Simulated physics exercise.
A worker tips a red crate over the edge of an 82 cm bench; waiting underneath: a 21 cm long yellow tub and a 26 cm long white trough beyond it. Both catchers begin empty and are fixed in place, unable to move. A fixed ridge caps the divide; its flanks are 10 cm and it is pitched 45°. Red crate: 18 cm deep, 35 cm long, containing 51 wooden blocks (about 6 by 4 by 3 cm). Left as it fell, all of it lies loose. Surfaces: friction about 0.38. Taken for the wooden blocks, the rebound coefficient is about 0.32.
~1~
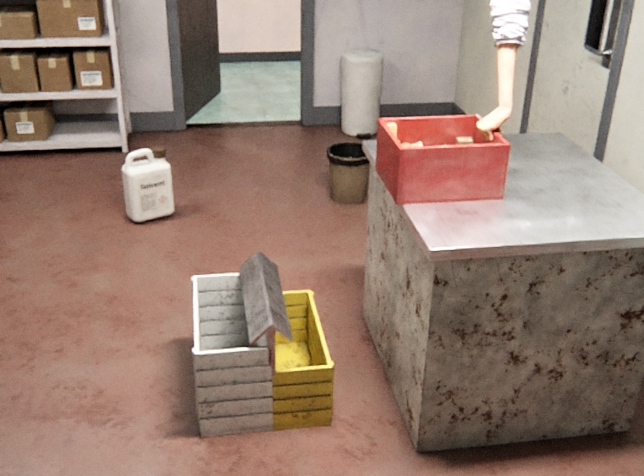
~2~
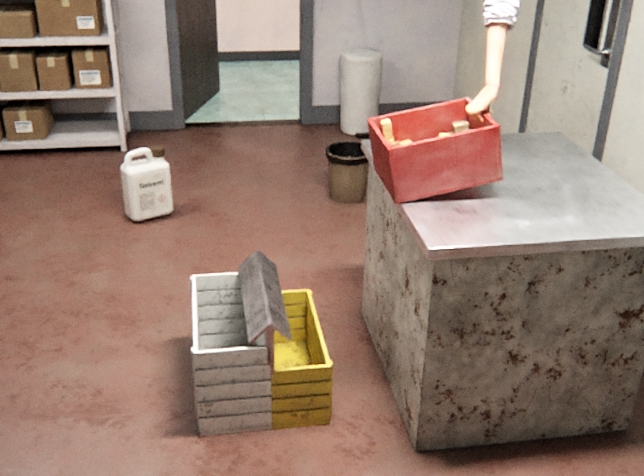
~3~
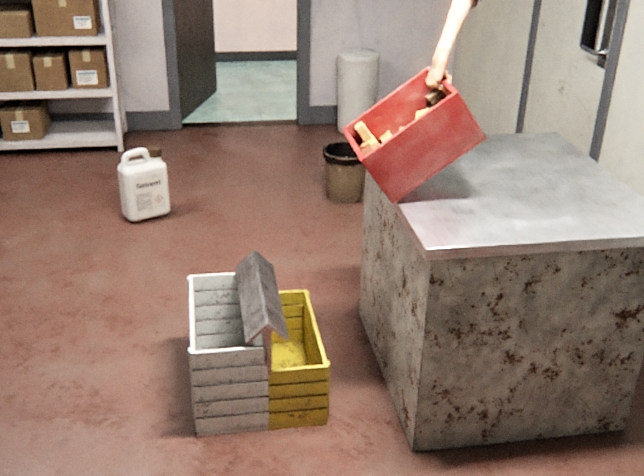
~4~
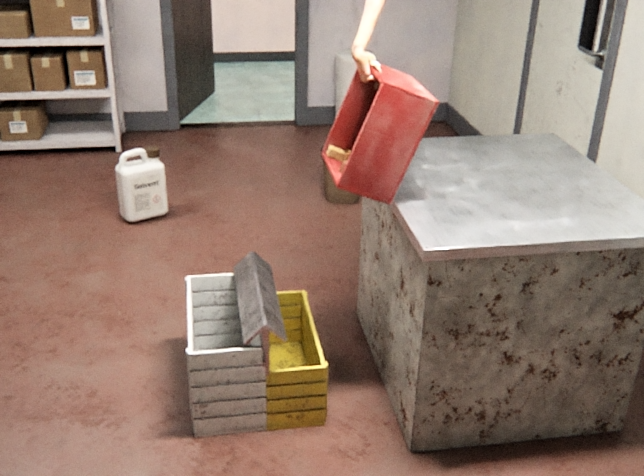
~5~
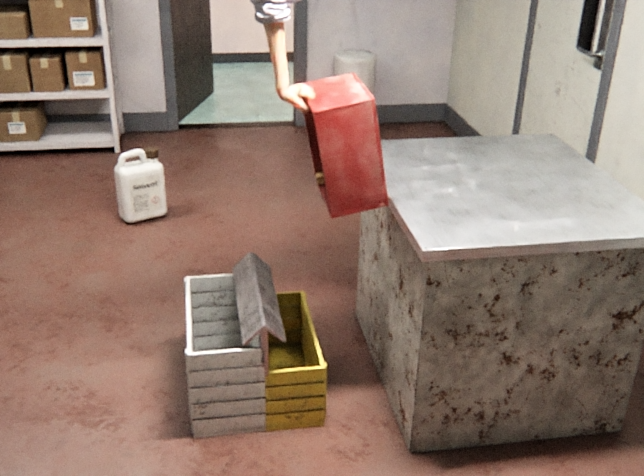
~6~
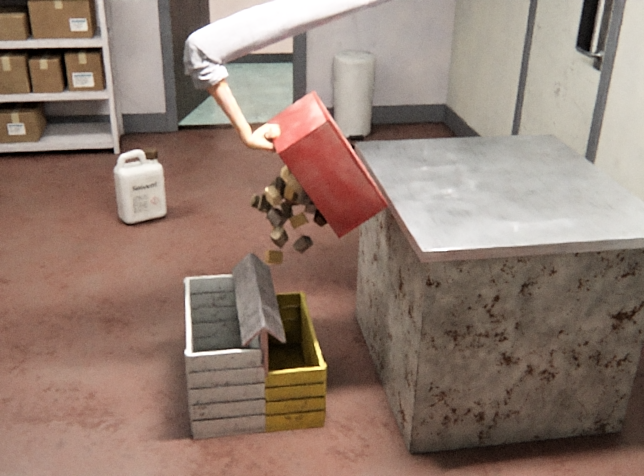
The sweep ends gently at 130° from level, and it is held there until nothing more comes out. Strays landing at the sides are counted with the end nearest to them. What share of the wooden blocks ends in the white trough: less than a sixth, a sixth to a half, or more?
In the white trough: One sixth up to one half of them.
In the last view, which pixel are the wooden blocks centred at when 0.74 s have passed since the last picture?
Around (275, 370).
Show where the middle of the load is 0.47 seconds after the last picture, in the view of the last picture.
I'd say close to (283, 368).
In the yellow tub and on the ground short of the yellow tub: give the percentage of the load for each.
I'd put it at about 45 percent, then about 20 percent.
Then, 0.12 s after the last picture, tilt 130°; 16 still in the red crate, 3 in the white trough and 32 in the air.
Then, 0.27 s after the last picture, tilt 130°; 3 still in the red crate, 2 in the yellow tub, 15 in the white trough and 31 in the air.
Then, 0.47 s after the last picture, tilt 130°; 17 in the yellow tub, 17 in the white trough, 6 on the ground short of the yellow tub and 11 in the air.
When it is over (0.74 s after the last picture), 22 in the yellow tub, 17 in the white trough, 11 on the ground short of the yellow tub and 1 on the ground beyond the white trough. Asked share, 17 of 51, 33 per cent.
